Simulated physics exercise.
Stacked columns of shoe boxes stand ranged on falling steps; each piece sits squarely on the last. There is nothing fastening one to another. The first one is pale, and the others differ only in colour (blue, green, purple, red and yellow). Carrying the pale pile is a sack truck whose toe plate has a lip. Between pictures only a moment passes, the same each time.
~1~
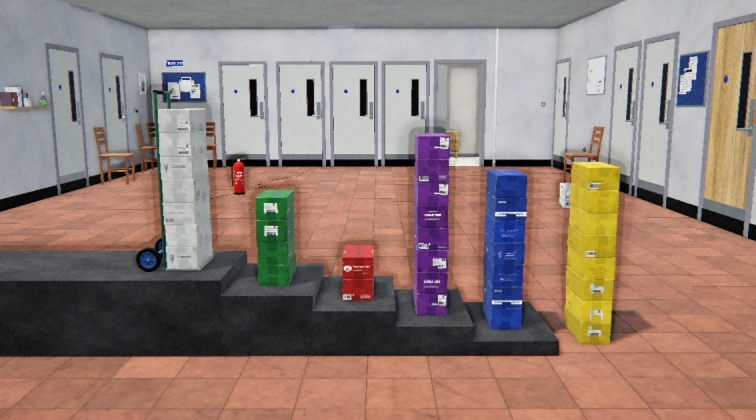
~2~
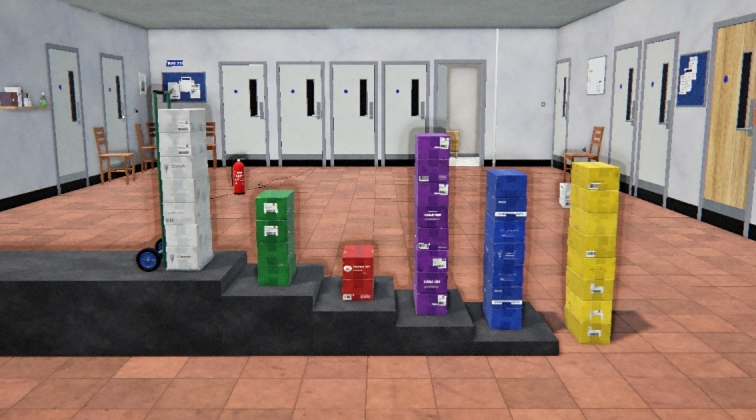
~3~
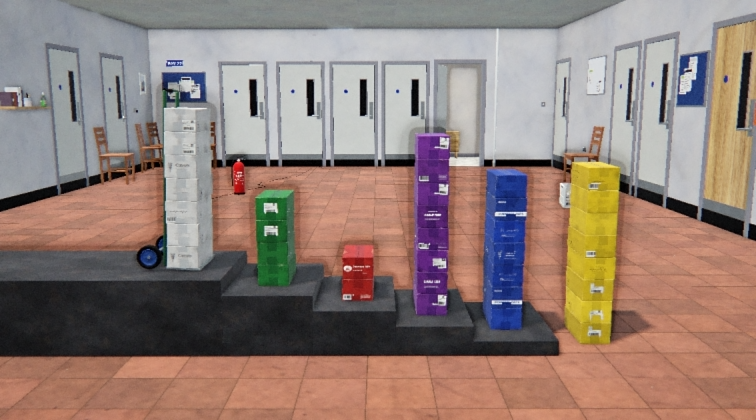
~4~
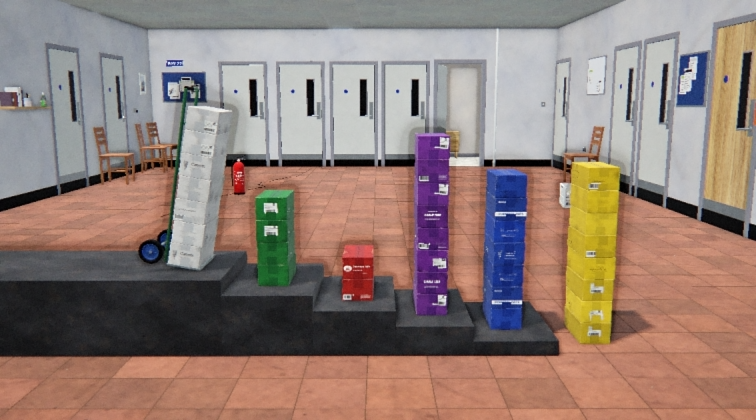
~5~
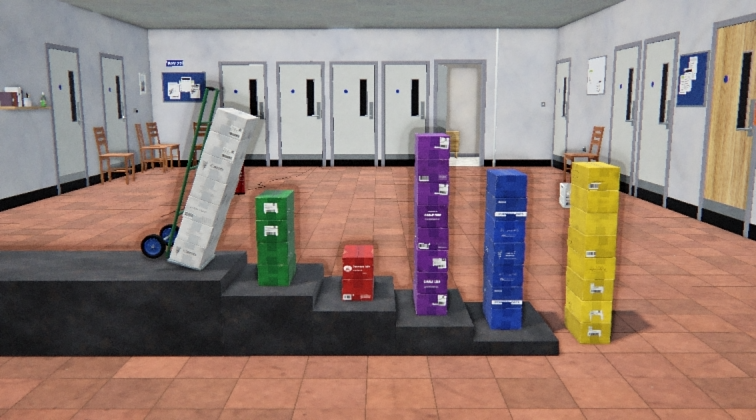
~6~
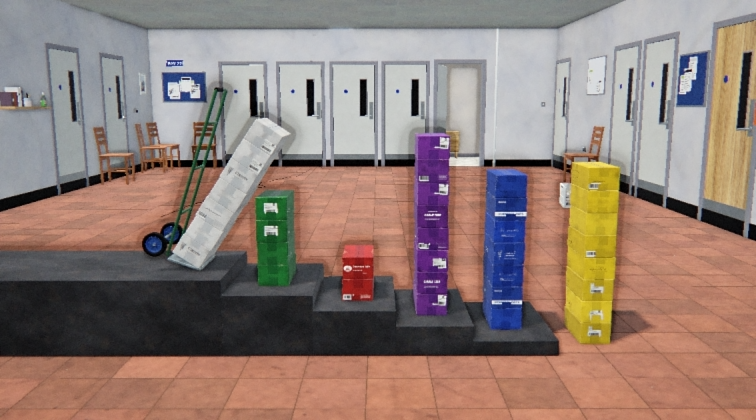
In this clip, a green hand truck beside a tall white stack of boxes tilts to the right, and the stack leans further and further toward the motionless green, red, purple, blue and yellow stacks on descending steps and floor.
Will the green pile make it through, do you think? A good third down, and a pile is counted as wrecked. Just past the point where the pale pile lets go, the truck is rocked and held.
I reckon it goes over.
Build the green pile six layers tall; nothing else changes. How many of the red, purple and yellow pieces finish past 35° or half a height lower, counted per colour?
The counts are red 0, purple 8 and yellow 7.
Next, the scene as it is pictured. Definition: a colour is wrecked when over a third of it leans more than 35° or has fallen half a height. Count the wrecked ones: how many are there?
Toll: 1.
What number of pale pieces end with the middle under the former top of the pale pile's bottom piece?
Pale pieces: 5.
Soon, 7 of the pale pile down; none of the 4 green boxes down (0 of 29 in all colours); top green box tipped barely.
A while on, 7 of the pale pile down; 3 of the 4 green boxes down (3 of 29 in all colours); top green box tipped well over, about its own height lower.
Finally, 7 of the pale pile down; 3 of the 4 green boxes down (3 of 29 in all colours); top green box on its side; top red box displaced half its height. Seen by the last camera, middles, top green box near (372, 235), top red box near (367, 262).
